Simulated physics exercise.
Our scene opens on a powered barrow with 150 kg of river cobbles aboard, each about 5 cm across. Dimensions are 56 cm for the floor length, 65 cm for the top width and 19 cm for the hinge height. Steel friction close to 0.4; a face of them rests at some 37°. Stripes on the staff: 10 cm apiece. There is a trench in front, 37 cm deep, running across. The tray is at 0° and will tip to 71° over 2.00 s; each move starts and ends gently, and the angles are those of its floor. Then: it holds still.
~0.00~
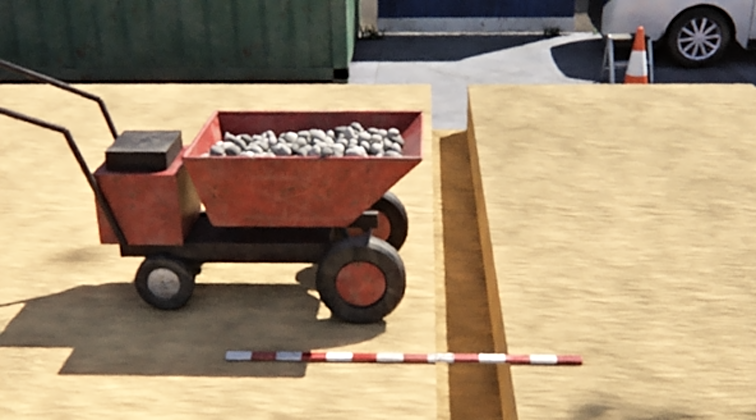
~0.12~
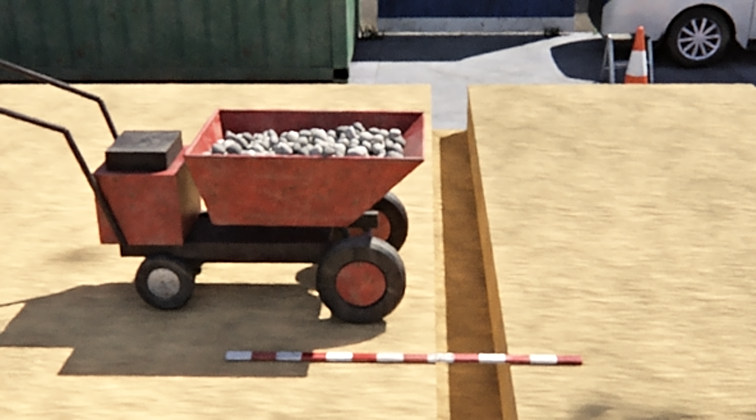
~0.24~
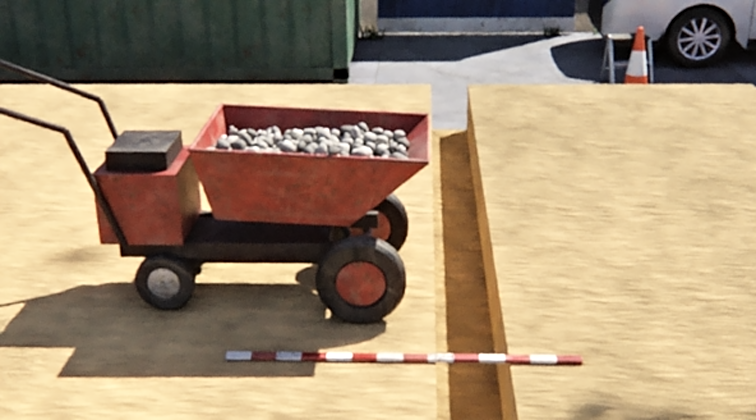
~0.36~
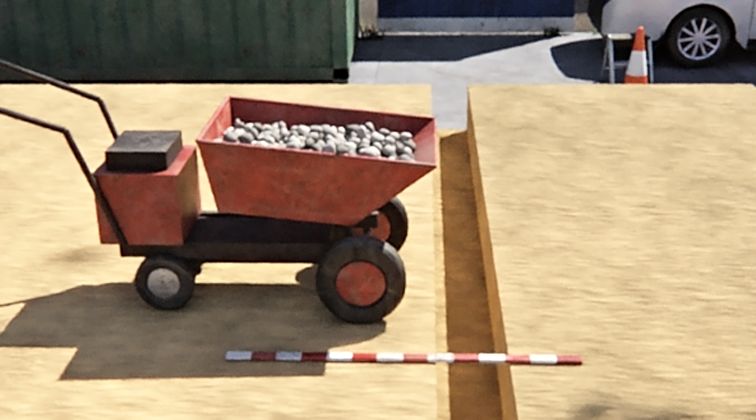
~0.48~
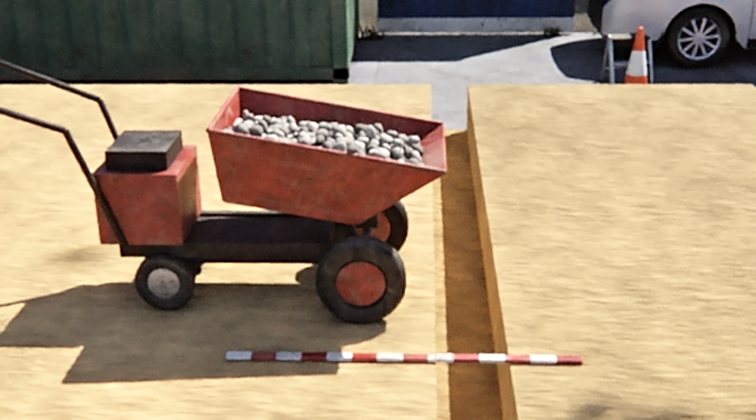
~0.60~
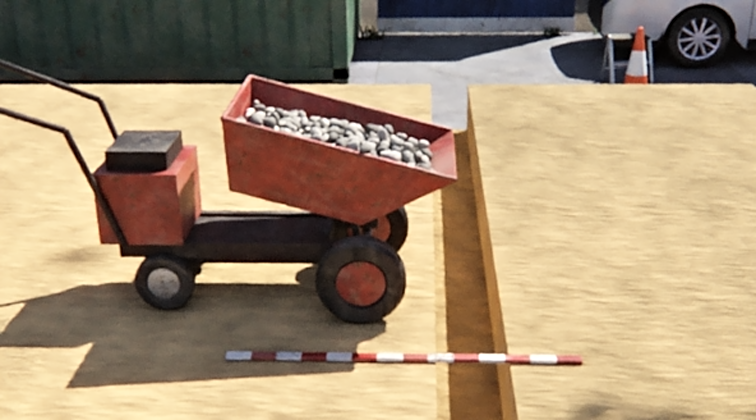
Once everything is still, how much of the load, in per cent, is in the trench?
About 4 per cent.
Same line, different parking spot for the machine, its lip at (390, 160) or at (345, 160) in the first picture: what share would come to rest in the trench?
First place: Near 45%; second place: Near 95%.
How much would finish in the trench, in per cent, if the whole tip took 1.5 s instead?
Then some 5 per cent would.
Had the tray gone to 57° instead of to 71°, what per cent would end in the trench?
It would be near 20 per cent.
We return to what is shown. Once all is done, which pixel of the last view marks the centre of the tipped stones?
Around (562, 282).
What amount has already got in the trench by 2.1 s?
By then, around 0 percent.
After 1.5 s the floor is at 60°; 98 % in the tray, 2 % past the trench; the foremost stones are at (526, 270).
After 2.1 s the floor is at 71°; 38 % in the tray, 1 % in the trench, 62 % past the trench; the foremost stones are at (665, 279).
After 2.5 s the floor is at 71°; 18 % in the tray, 2 % in the trench, 81 % past the trench; the foremost stones are at (716, 275).
After 4.4 s the floor is at 71°; 15 % in the tray, 4 % in the trench, 81 % past the trench; the foremost stones are at (729, 270).
